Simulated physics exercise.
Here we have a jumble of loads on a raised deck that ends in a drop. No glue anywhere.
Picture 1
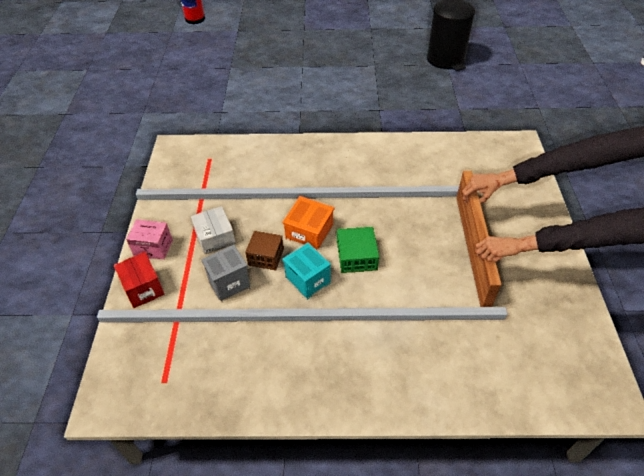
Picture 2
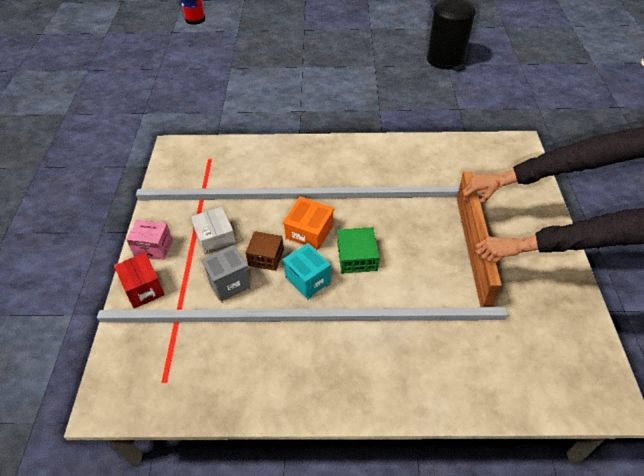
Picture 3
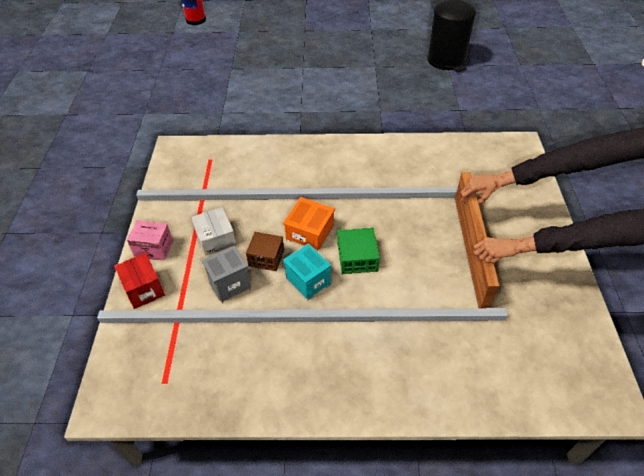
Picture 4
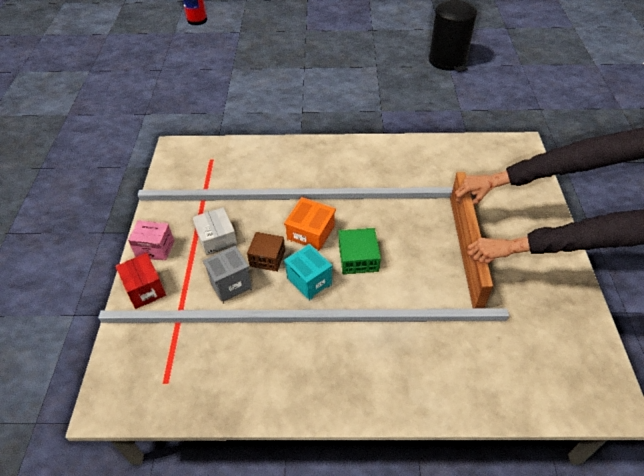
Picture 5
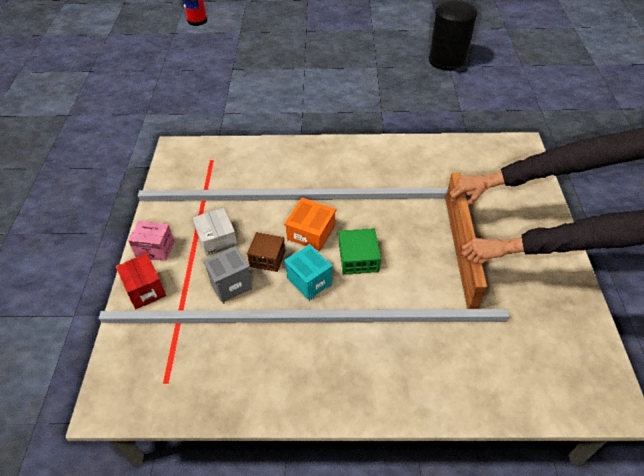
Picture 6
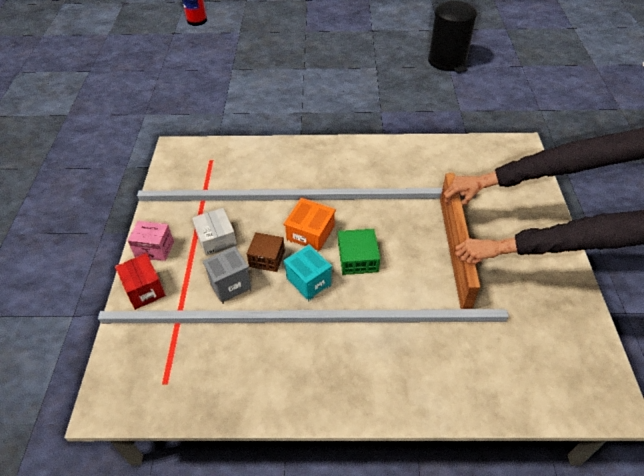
On a tabletop between two rails, two hands slide a wooden plank slightly left while eight colourful boxes sit still.
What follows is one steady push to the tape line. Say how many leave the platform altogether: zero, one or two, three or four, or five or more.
As it turns out, the number that fall off is one or two.
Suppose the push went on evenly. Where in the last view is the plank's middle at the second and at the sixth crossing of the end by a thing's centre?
Its middle is around (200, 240) and later (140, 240).
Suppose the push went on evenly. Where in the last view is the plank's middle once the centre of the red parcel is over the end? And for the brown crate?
At (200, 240) for the red parcel; at (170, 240) for the brown crate.
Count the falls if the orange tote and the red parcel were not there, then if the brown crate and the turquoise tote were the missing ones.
Fallen: 1, and 1 in the other try.
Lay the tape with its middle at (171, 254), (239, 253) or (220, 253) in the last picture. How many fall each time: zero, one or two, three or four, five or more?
Taking them in turn, three or four; zero; not one.
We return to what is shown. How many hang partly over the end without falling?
Overhanging: 1.
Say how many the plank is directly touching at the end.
3 of them.
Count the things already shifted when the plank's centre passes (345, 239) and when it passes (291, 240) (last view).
By then 3, and 5.
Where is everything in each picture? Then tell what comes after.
The first picture shows pink box (150, 240); red parcel (139, 280); white parcel (213, 230); plank (476, 236); tape (191, 252).
The second picture shows red parcel (140, 280); orange tote (309, 224).
The third picture shows white parcel (214, 231); plank (475, 237).
The fourth picture shows pink box (152, 241); grey tote (229, 275).
The fifth picture shows red parcel (141, 281); turquoise tote (309, 273).
The sixth picture shows pink box (152, 241); red parcel (141, 281); white parcel (215, 232); plank (458, 239); tape (192, 253).
Soon after, none off yet; pink box at rest near (152, 241); red parcel at rest near (141, 281); white parcel at rest near (215, 232).
After that, none off yet; pink box at rest near (152, 241); red parcel at rest near (141, 281); white parcel moving near (213, 230).
In the end, the number that fall off is one or two; gone, red parcel and pink box.
